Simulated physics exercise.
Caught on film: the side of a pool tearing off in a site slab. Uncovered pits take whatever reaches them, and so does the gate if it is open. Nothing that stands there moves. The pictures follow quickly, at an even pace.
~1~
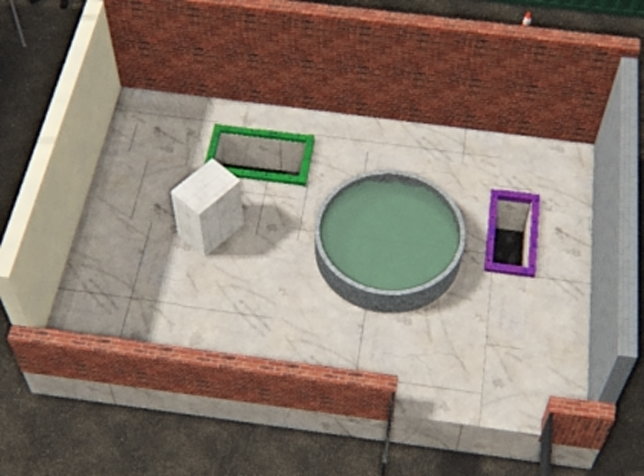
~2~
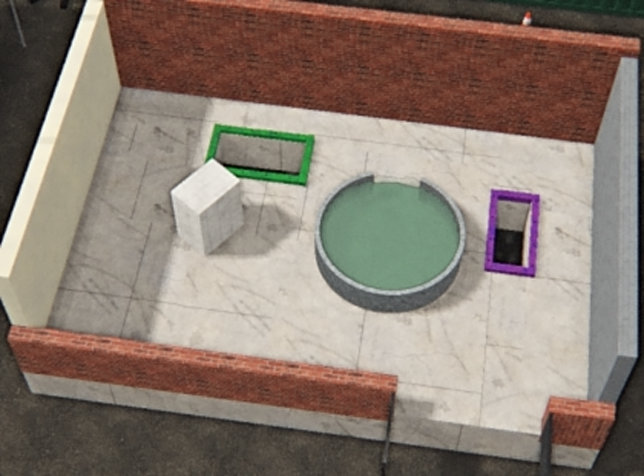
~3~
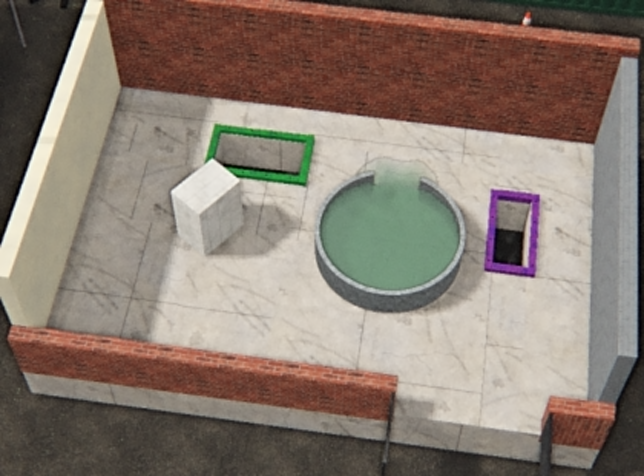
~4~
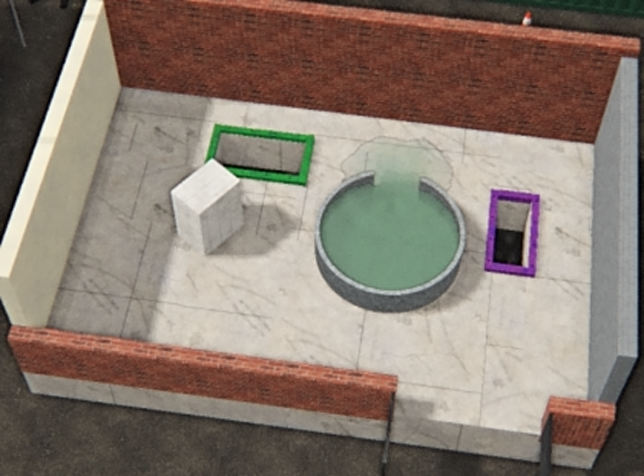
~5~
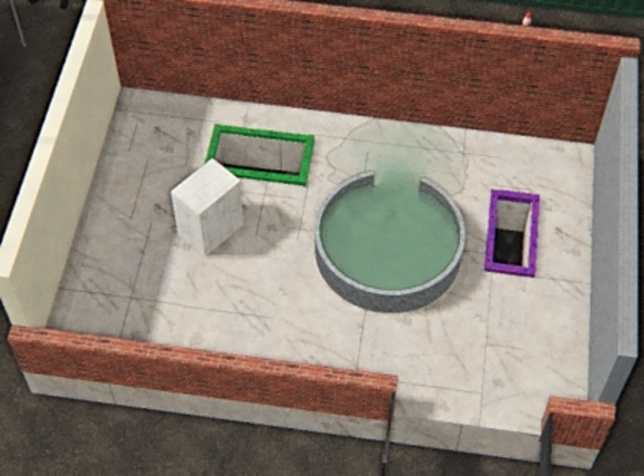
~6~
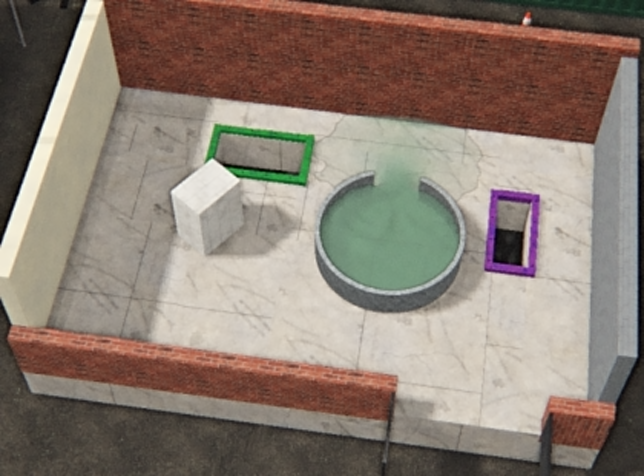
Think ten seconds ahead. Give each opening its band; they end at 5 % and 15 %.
The gate takes between 5 and 15 %; the purple pit takes less than 5 %; the green pit takes less than 5 %.
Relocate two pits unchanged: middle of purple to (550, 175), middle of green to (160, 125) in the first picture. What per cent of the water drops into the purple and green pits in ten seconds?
Per cent: Purple 12, green 2.
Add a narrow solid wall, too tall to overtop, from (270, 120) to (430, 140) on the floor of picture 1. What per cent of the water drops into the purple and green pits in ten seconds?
Roughly, in per cent: Purple 0, green 6.
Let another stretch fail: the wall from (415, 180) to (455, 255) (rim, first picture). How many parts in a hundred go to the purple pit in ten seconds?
Per cent: Purple 30.
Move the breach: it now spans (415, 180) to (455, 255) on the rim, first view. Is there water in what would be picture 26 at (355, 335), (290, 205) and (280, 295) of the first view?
In turn: No water, no water, not flooded.
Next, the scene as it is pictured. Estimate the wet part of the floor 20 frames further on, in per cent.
Roughly 30 per cent.
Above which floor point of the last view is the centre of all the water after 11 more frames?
At about (396, 215).
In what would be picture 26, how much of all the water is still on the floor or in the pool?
Roughly 100 per cent.
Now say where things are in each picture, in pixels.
In the first frame, still water in the pool at (390, 233).
In the second frame, the front is at a hidden place, out from the gap on the pool's far side.
In the third frame, the front is at (424, 169), out from the gap on the pool's far side.
In the fourth frame, the front is at (423, 145), out from the gap on the pool's far side.
In the fifth frame, water pours out on the pool's far side and has run to (433, 127).
In the sixth frame, water pours out on the pool's far side and has run to (458, 130).
A moment on, water covers 10 % of the floor; the gate 0 %, the purple pit 0 %, the green pit 0 %.
Next, water covers 15 % of the floor; the gate 0 %, the purple pit 0 %, the green pit 0 %.
Then, water covers 30 % of the floor; the gate 0 %, the purple pit 0 %, the green pit 0 %.
Later, water covers 50 % of the floor; the gate 1 %, the purple pit 0 %, the green pit 0 %.
In the end, water covers 85 % of the floor; the gate 7 %, the purple pit 0 %, the green pit 0 %.
